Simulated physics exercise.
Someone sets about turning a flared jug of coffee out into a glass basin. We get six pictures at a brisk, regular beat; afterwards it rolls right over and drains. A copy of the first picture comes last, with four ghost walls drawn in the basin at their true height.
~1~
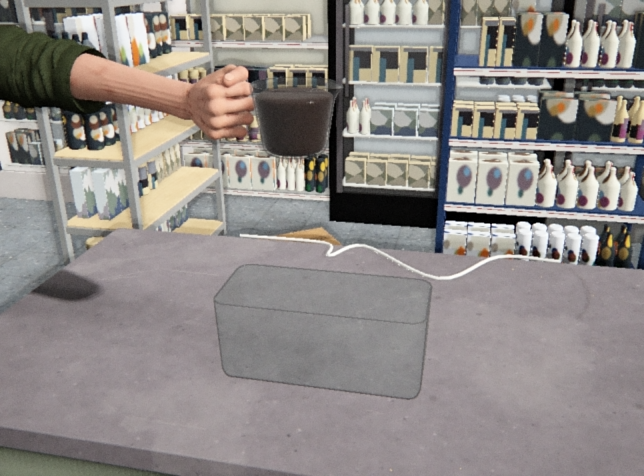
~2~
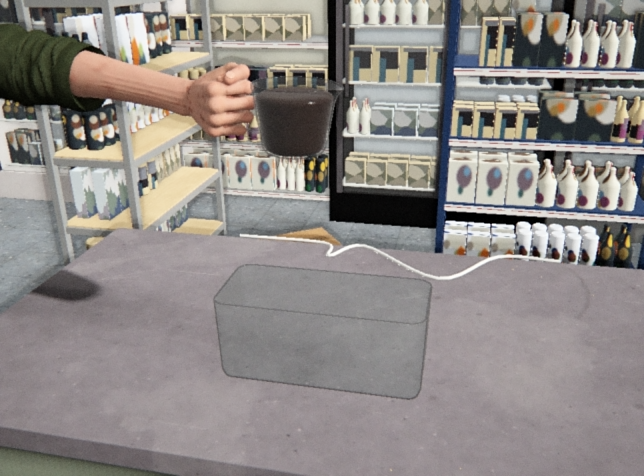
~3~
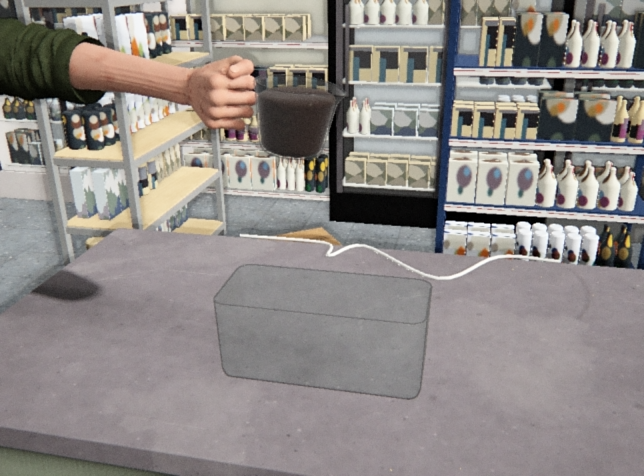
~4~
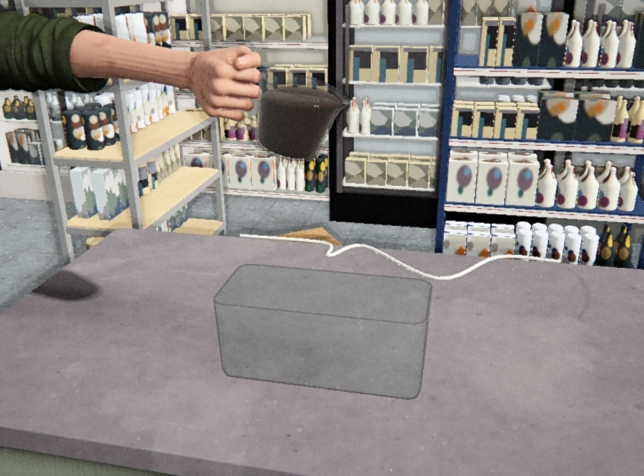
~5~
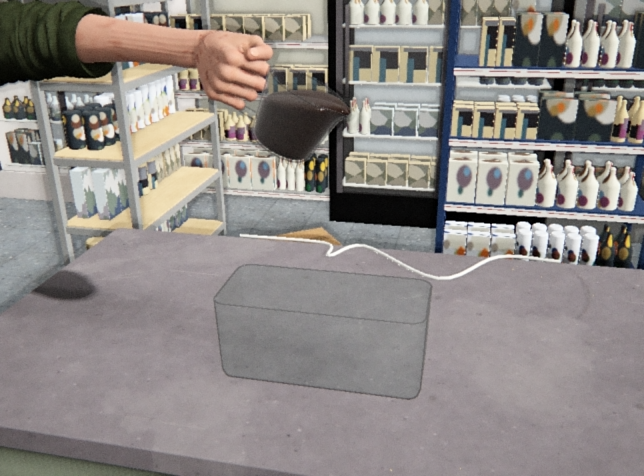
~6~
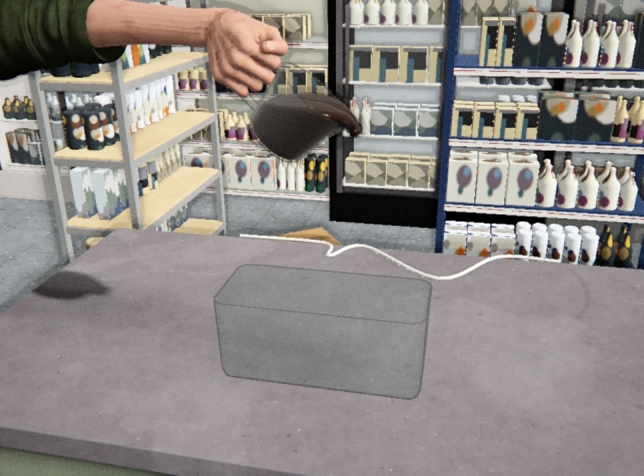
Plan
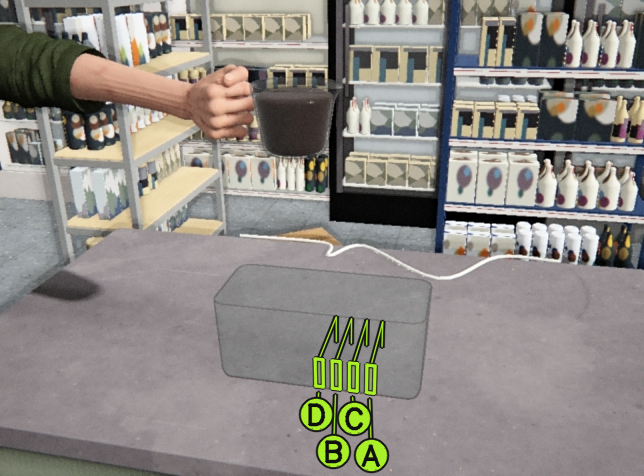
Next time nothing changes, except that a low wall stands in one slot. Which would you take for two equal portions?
Place A.
On the marked copy, A at (369, 399); B at (335, 394); C at (352, 397); D at (318, 392).
With A, about 54 % ends left of the wall and 42 % right of it; 4 % is lost outside.
With B, about 24 % ends left of the wall and 69 % right of it; 7 % is lost outside.
With C, about 32 % ends left of the wall and 61 % right of it; 7 % is lost outside.
With D, about 22 % ends left of the wall and 71 % right of it; 8 % is lost outside.
